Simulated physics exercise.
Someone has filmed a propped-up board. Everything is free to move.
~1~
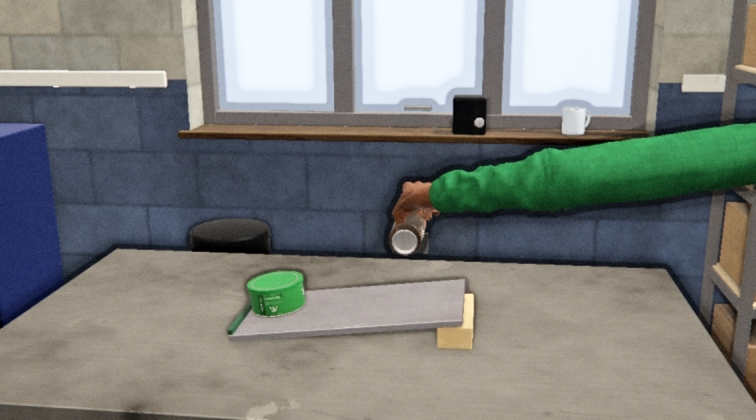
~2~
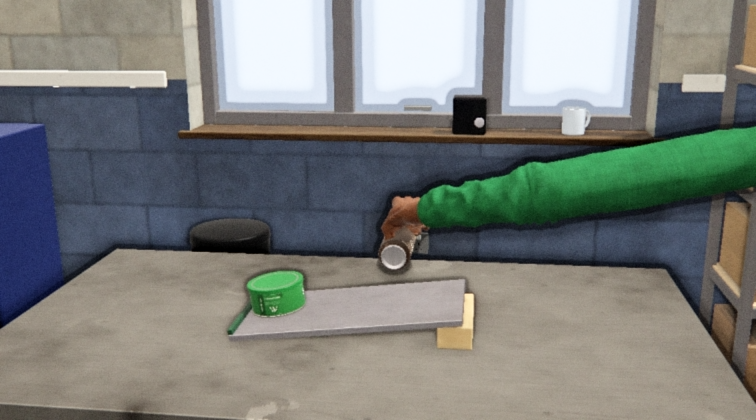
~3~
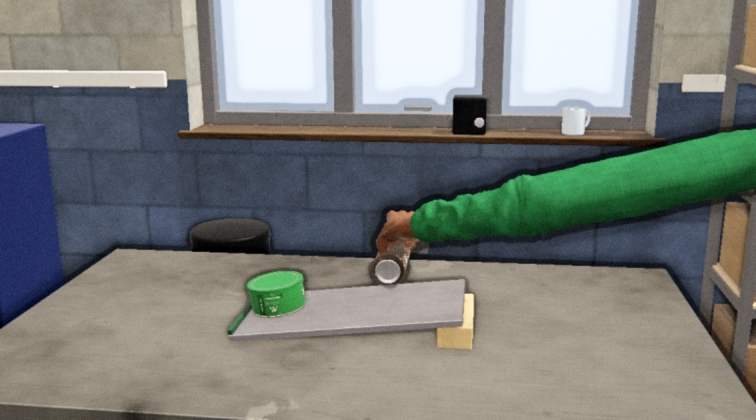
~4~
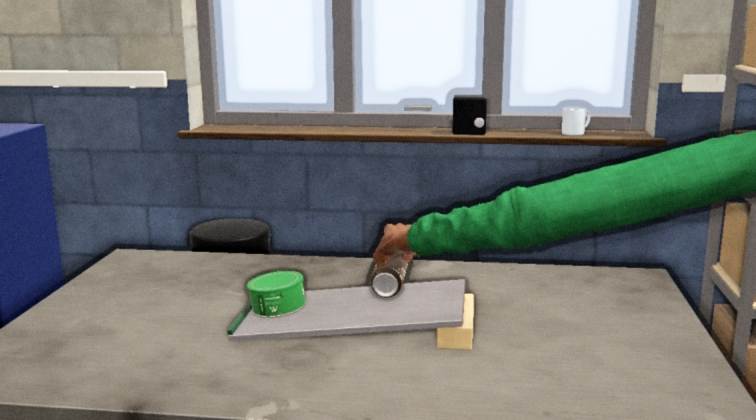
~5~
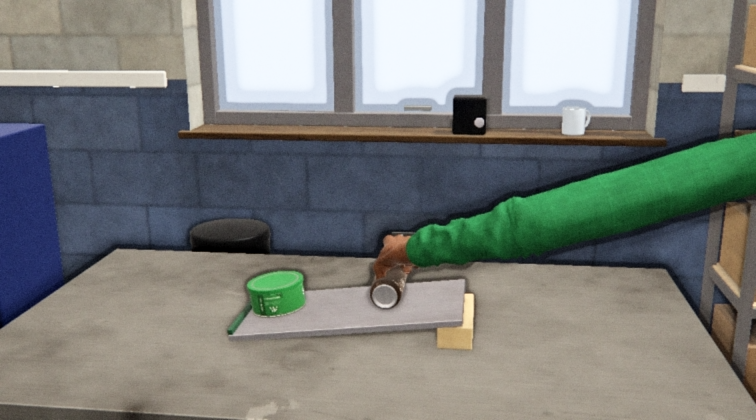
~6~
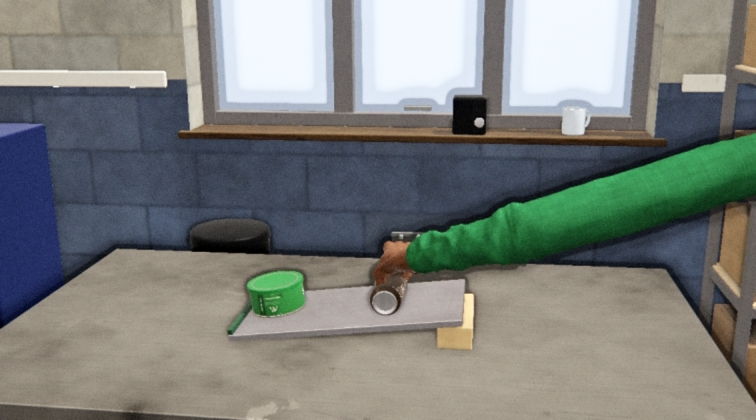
A green-sleeved arm lowers a brown can onto a sloping board beside a green tub.
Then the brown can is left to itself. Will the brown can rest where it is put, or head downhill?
The brown can runs down the board.
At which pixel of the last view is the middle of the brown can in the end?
Around (314, 295).
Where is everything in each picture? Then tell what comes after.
The first frame shows still above its spot; brown can (408, 231); green tub (277, 294).
The second frame shows still above its spot; brown can (398, 245); green tub (277, 294).
The third frame shows still above its spot; brown can (392, 259); green tub (277, 294).
The fourth frame shows still above its spot; brown can (390, 272); green tub (277, 294).
The fifth frame shows still above its spot; brown can (389, 283); green tub (277, 294).
The sixth frame shows set down, still held; brown can (389, 289); green tub (277, 294).
Then, 0.50 s later than the last frame, brown can moved about its own width near (365, 291).
Then, 0.70 s later than the last frame, brown can moved well along near (336, 293).
Then, 0.80 s later than the last frame, brown can moved well along near (317, 294).
When it is over, moved from the start, brown can; green tub as before. End places, in pixels of the last picture, brown can near (314, 295). The brown can goes downhill.
